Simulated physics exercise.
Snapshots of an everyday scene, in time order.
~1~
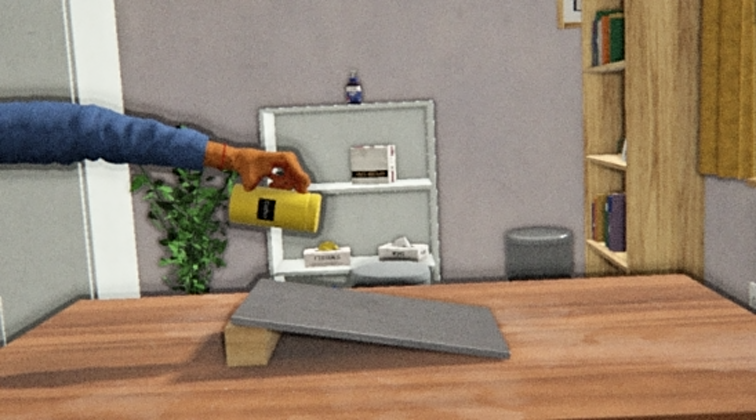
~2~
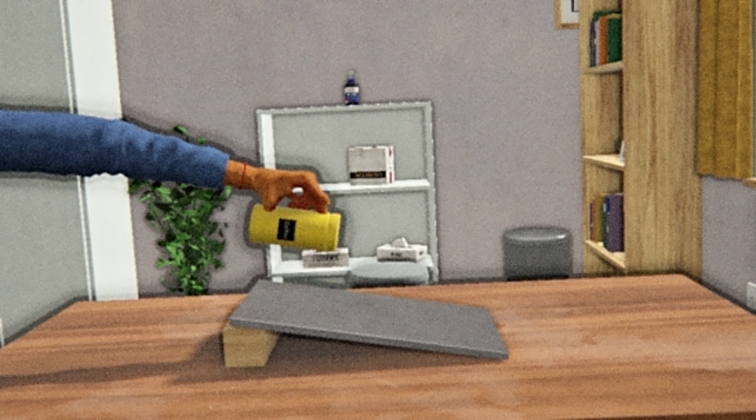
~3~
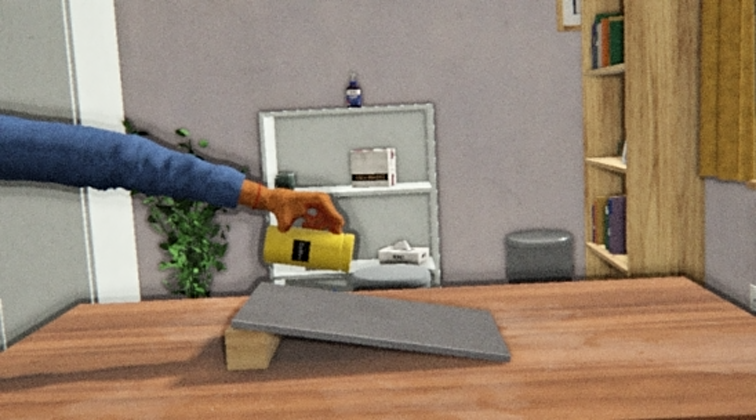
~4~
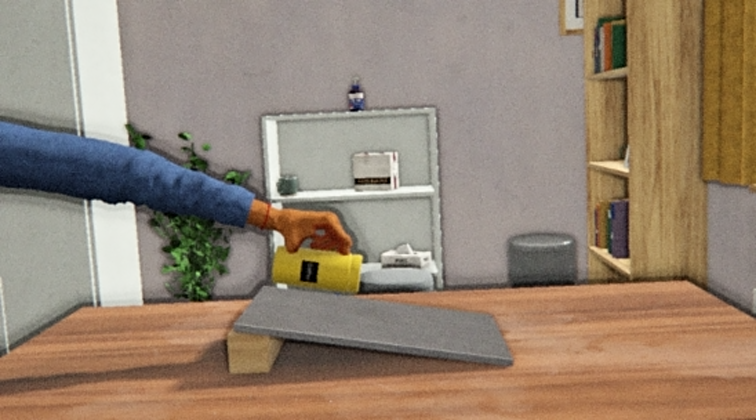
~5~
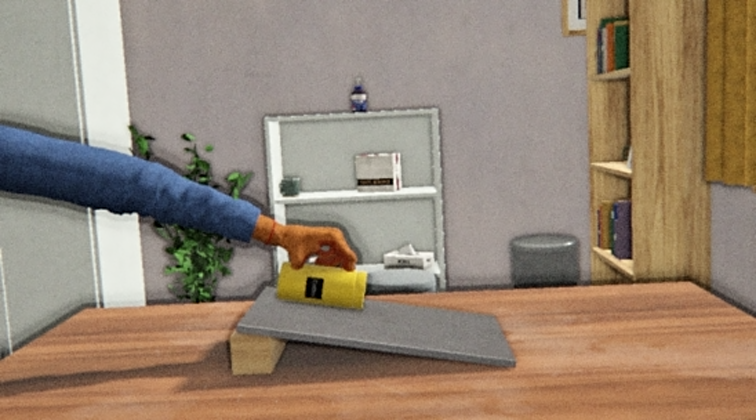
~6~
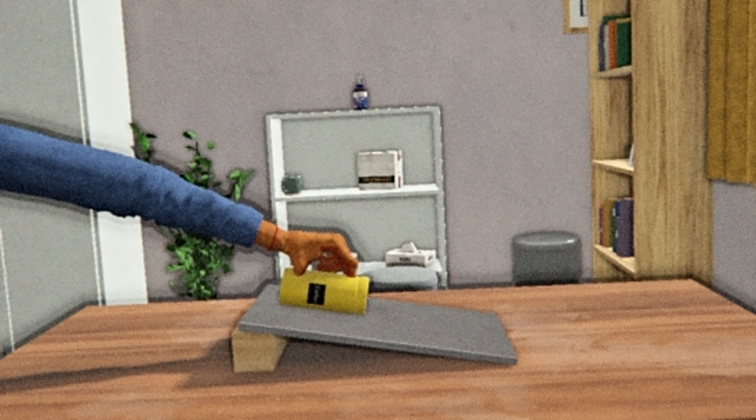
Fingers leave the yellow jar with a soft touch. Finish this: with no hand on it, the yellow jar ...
With no hand on it, the yellow jar stays still.
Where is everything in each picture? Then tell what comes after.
In the first picture, coming down; yellow jar (276, 208).
In the second picture, coming down; yellow jar (295, 228).
In the third picture, coming down; yellow jar (310, 249).
In the fourth picture, coming down; yellow jar (317, 269).
In the fifth picture, coming down; yellow jar (323, 286).
In the sixth picture, in place under the hand; yellow jar (325, 291).
Then, 0.30 s on from there, no change.
Then, 0.70 s on from there, yellow jar resting near (325, 291).
In the end, it is unmoved. At the end, from the last picture's camera, yellow jar near (325, 291). The yellow jar keeps its place.
